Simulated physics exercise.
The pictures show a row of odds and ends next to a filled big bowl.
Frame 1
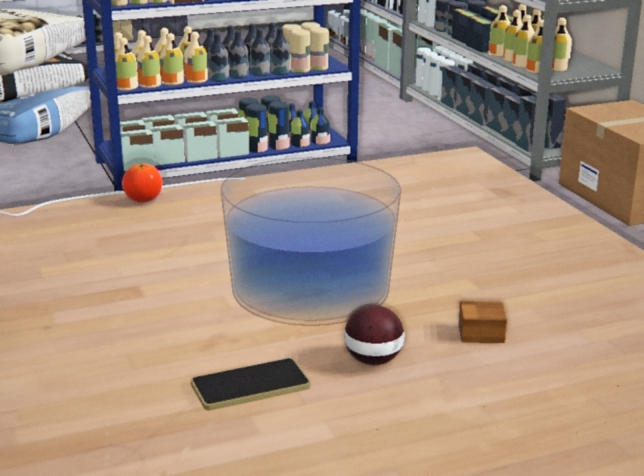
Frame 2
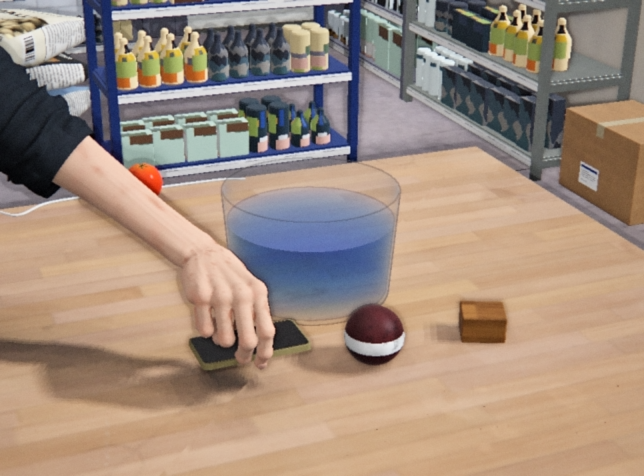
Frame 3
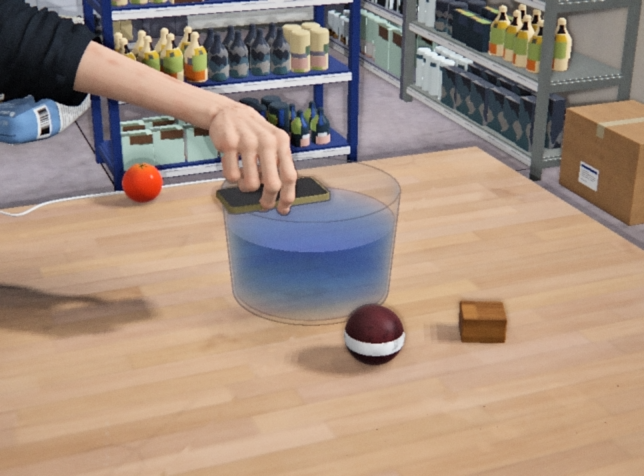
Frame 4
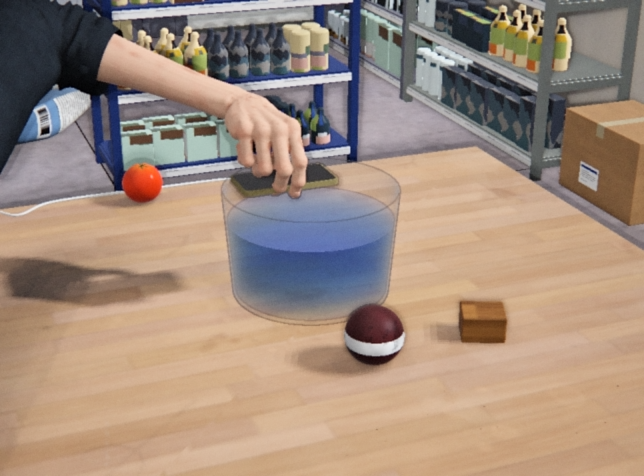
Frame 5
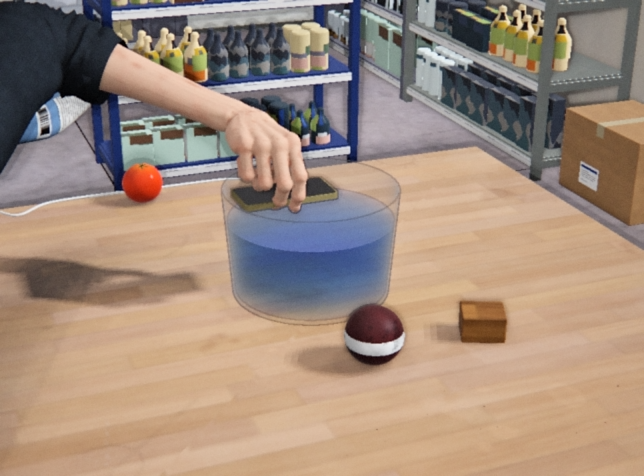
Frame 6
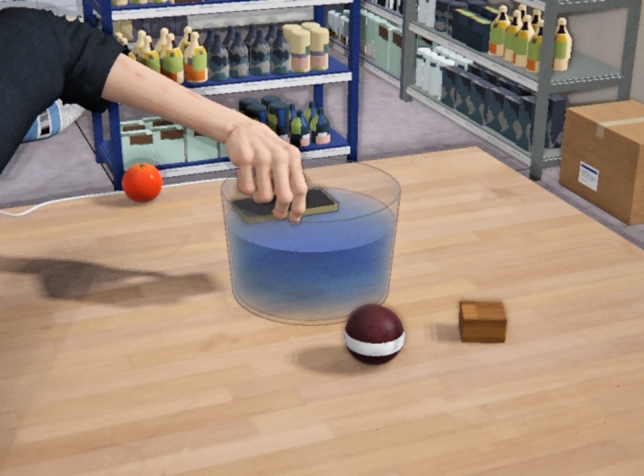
In a storeroom with stocked shelves, a phone, a dark ball with a white band and a wooden block sit in front of a big clear bowl of blue water. A hand reaches in from the left, picks up the phone, carries it above the bowl and lowers it to just over the surface.
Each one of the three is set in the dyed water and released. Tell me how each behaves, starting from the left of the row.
Well, from the left it falls to the base, then remains up, then remains up.
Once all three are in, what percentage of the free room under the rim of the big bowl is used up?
I'd put it near 12 per cent.
Soon after, the phone goes to the bottom.
Later, the tennis ball floats.
In the end, the wooden block floats; afloat, tennis ball and wooden block.
